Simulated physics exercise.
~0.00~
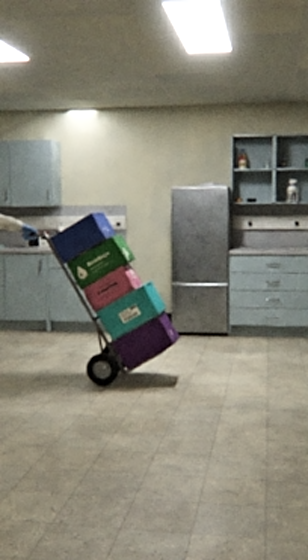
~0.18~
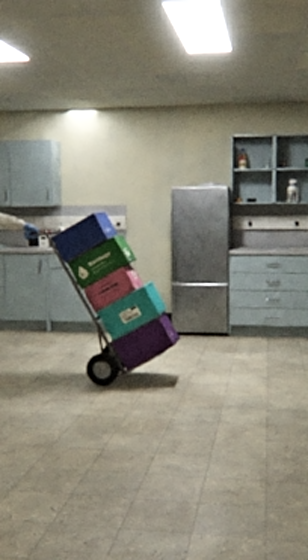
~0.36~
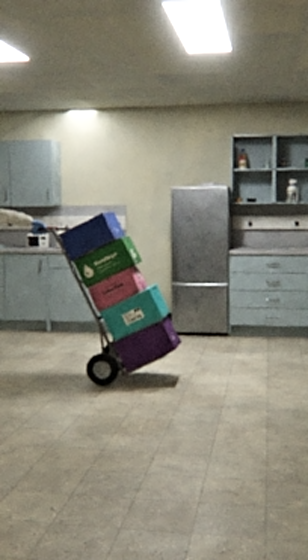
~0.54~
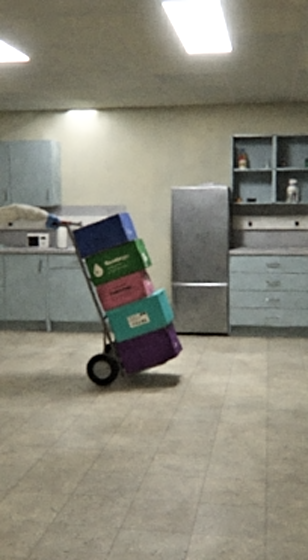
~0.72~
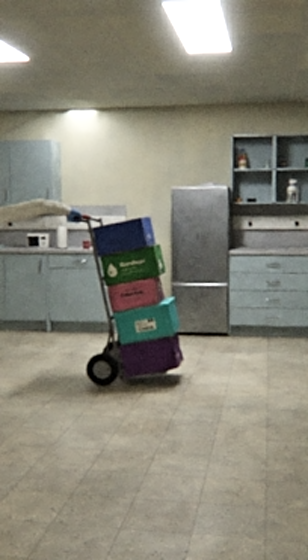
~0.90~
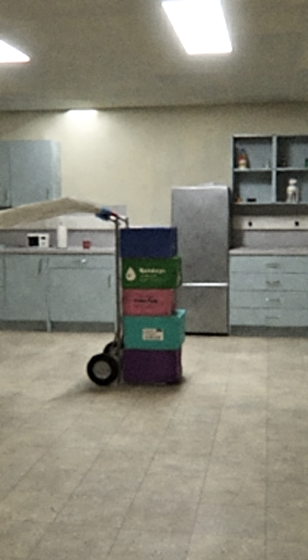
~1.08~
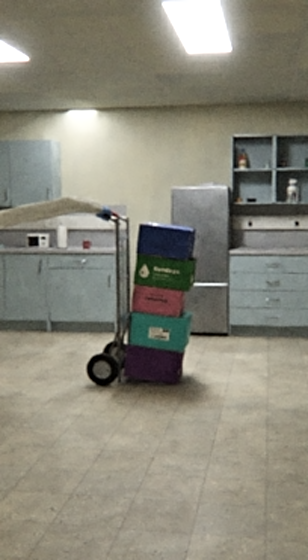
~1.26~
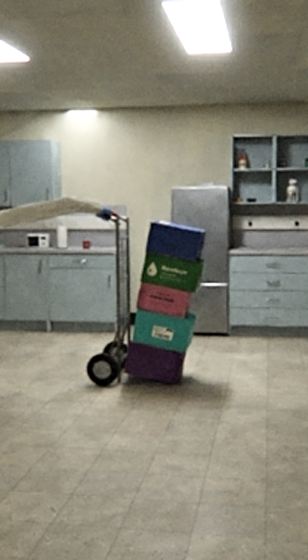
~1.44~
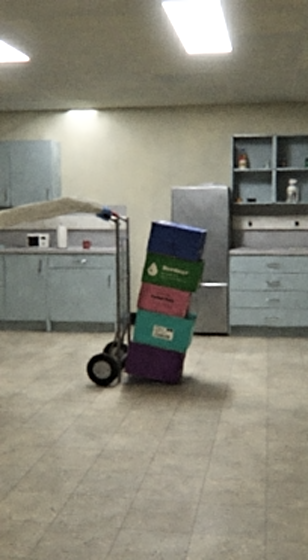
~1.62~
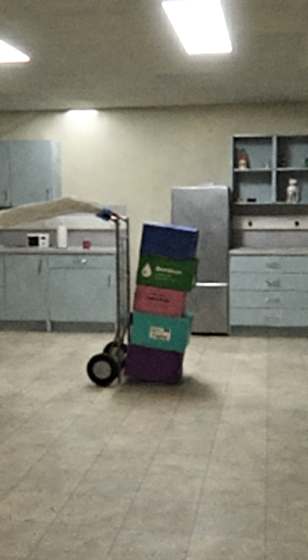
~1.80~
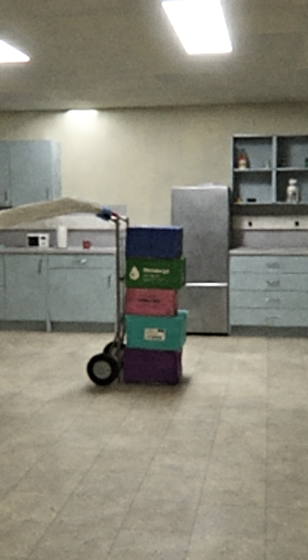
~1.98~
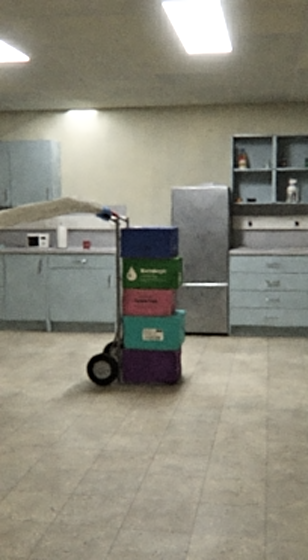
In a kitchen, a gloved hand tilting a loaded sack truck upright, its five stacked boxes rocking right, then settling back unspilled.
